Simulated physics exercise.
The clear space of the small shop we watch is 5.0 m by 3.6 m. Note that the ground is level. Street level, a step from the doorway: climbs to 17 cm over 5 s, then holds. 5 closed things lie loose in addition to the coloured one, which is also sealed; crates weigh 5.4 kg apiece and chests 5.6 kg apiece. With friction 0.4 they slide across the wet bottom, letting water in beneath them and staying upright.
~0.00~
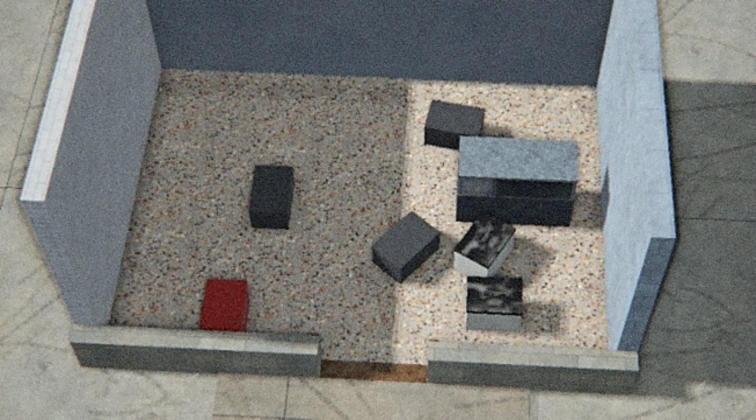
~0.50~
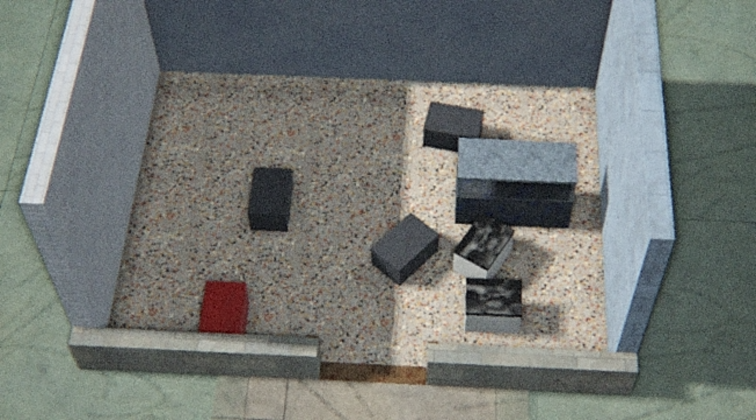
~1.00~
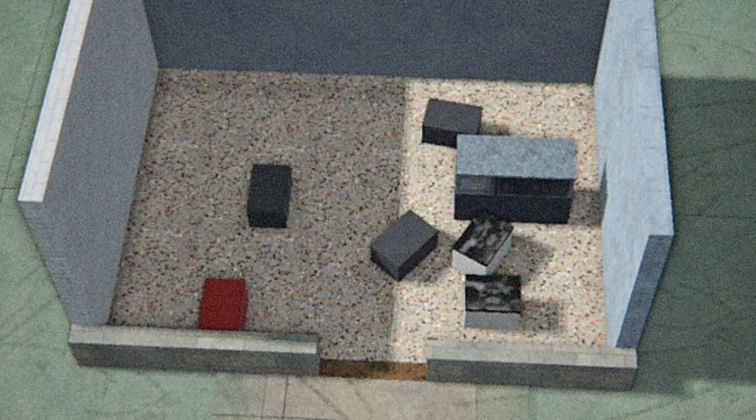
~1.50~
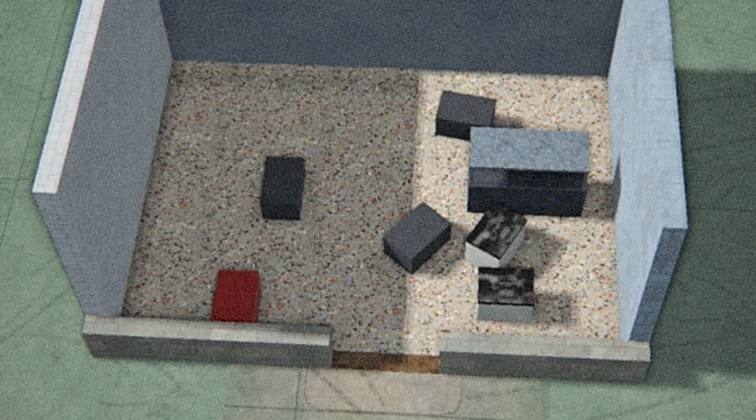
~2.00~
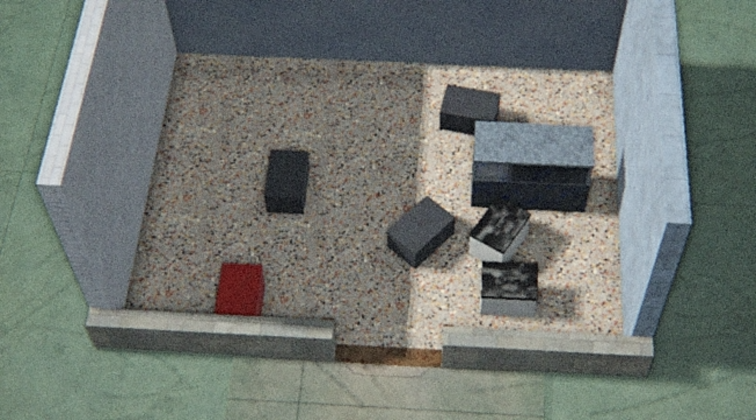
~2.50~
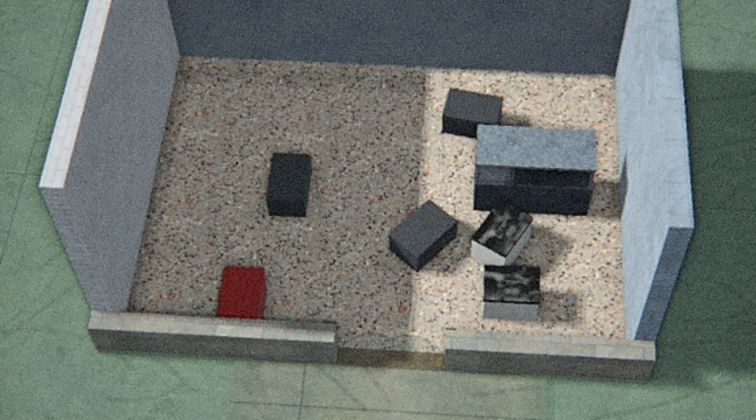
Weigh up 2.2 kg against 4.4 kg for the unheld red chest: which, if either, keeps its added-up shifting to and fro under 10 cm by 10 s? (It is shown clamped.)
The modest one is fine.
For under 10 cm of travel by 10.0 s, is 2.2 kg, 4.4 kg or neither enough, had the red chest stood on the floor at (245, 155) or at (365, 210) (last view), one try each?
In order, no load succeeds and no load succeeds.
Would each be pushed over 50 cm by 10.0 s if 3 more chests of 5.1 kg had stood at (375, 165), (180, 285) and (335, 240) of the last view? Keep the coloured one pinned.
Result, in order - exceeds it; falls shy; exceeds it.
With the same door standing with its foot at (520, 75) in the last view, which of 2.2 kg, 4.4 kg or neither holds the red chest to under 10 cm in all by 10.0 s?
So neither mass does it.
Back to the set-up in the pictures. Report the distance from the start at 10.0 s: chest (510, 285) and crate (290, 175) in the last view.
Net displacement, in order: 5 cm; 120 cm.
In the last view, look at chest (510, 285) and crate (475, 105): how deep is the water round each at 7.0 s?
First roughly 2 cm, second roughly 2 cm.
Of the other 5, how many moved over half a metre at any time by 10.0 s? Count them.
Answer: 4.
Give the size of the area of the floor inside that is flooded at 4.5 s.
Some 3.5 m2 of it.
After 3.5 s the red chest would be 0 cm from its start with 2.2 kg and 0 cm from its start with 4.4 kg; 0 cm of water round it then.
After 4.5 s the red chest would be 0 cm from its start with 2.2 kg and 0 cm from its start with 4.4 kg; 0 cm of water round it then.
After 7.0 s the red chest would be 0 cm from its start with 2.2 kg and 0 cm from its start with 4.4 kg; 0 cm of water round it then.
After 10.0 s the red chest would be 0 cm from its start with 2.2 kg and 0 cm from its start with 4.4 kg; 1 cm of water round it then.
